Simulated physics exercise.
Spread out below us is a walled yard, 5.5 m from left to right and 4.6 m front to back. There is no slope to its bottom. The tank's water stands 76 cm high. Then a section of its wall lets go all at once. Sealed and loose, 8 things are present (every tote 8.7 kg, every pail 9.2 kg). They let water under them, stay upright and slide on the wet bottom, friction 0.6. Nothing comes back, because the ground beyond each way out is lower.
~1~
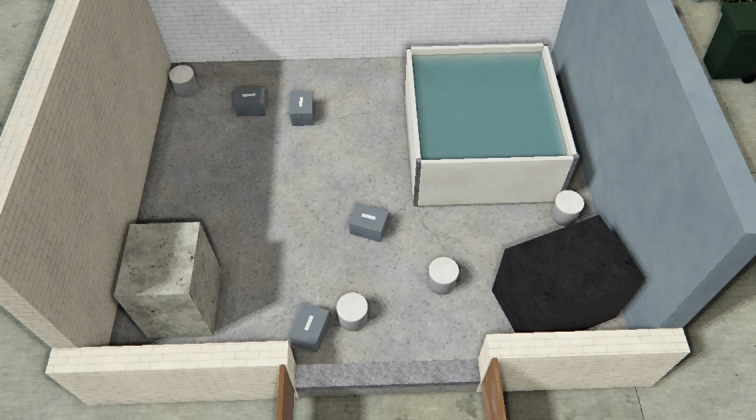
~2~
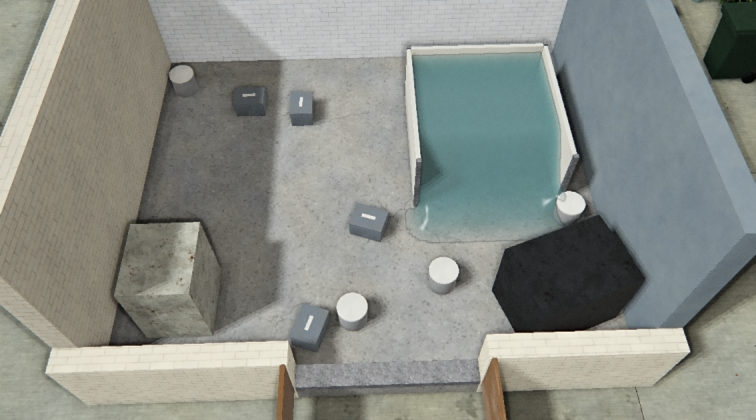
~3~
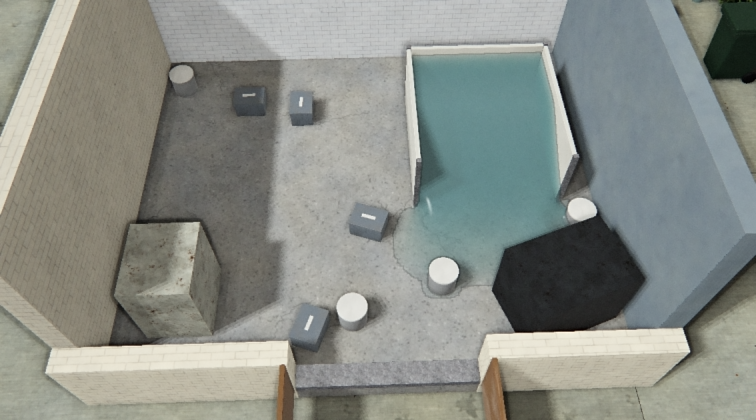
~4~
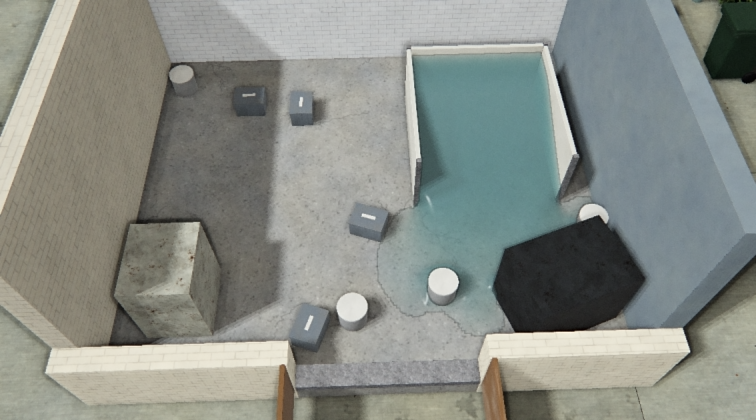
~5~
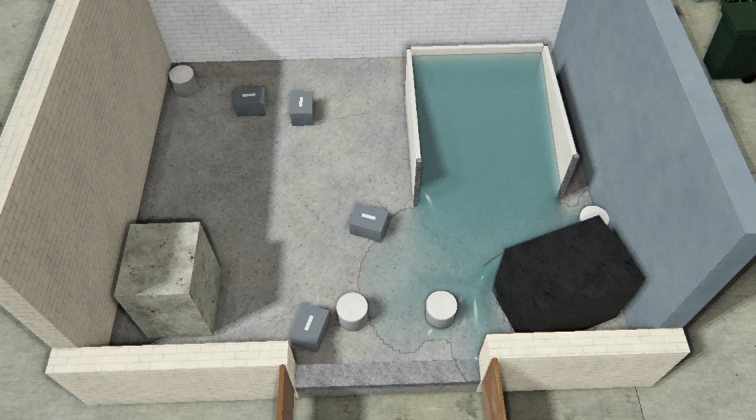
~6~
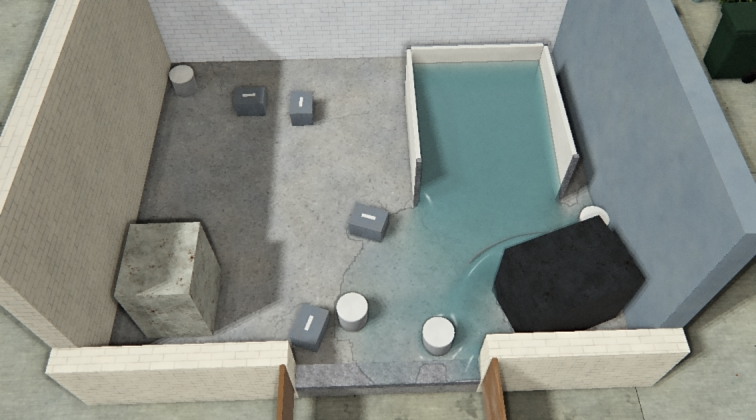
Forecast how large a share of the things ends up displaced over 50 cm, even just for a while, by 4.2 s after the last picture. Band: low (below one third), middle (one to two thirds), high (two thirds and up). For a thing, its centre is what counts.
Middle.
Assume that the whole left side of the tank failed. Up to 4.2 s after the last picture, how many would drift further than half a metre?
That gives 6 of them.
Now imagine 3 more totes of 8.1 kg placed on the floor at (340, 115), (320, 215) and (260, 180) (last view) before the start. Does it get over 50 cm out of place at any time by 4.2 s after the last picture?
Well, in turn they are below that, below that and below that.
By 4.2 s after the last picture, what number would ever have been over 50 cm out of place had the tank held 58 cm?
It would come to 4 of them.
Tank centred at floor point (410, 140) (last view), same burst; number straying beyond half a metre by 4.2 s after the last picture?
Then the count would be 5.
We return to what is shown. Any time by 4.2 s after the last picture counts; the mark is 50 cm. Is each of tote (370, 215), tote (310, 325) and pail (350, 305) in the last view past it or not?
One by one: Below the line; above the line; above the line.
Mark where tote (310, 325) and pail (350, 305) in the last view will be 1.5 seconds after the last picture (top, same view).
About (226, 334) for the first and (308, 366) for the second.
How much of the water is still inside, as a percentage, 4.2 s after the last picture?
Somewhere near 62 percent, give or take.
Then, 0.4 s after the last picture 1 of 8 are over 50 cm from their spots; 1 afloat.
Then, 1.5 s after the last picture 4 of 8 are over 50 cm from their spots; 2 afloat.
Then, 2.8 s after the last picture 4 of 8 are over 50 cm from their spots; 1 afloat.
Then, 4.2 s after the last picture 4 of 8 are over 50 cm from their spots, and 4 have been at some point; 0 afloat.
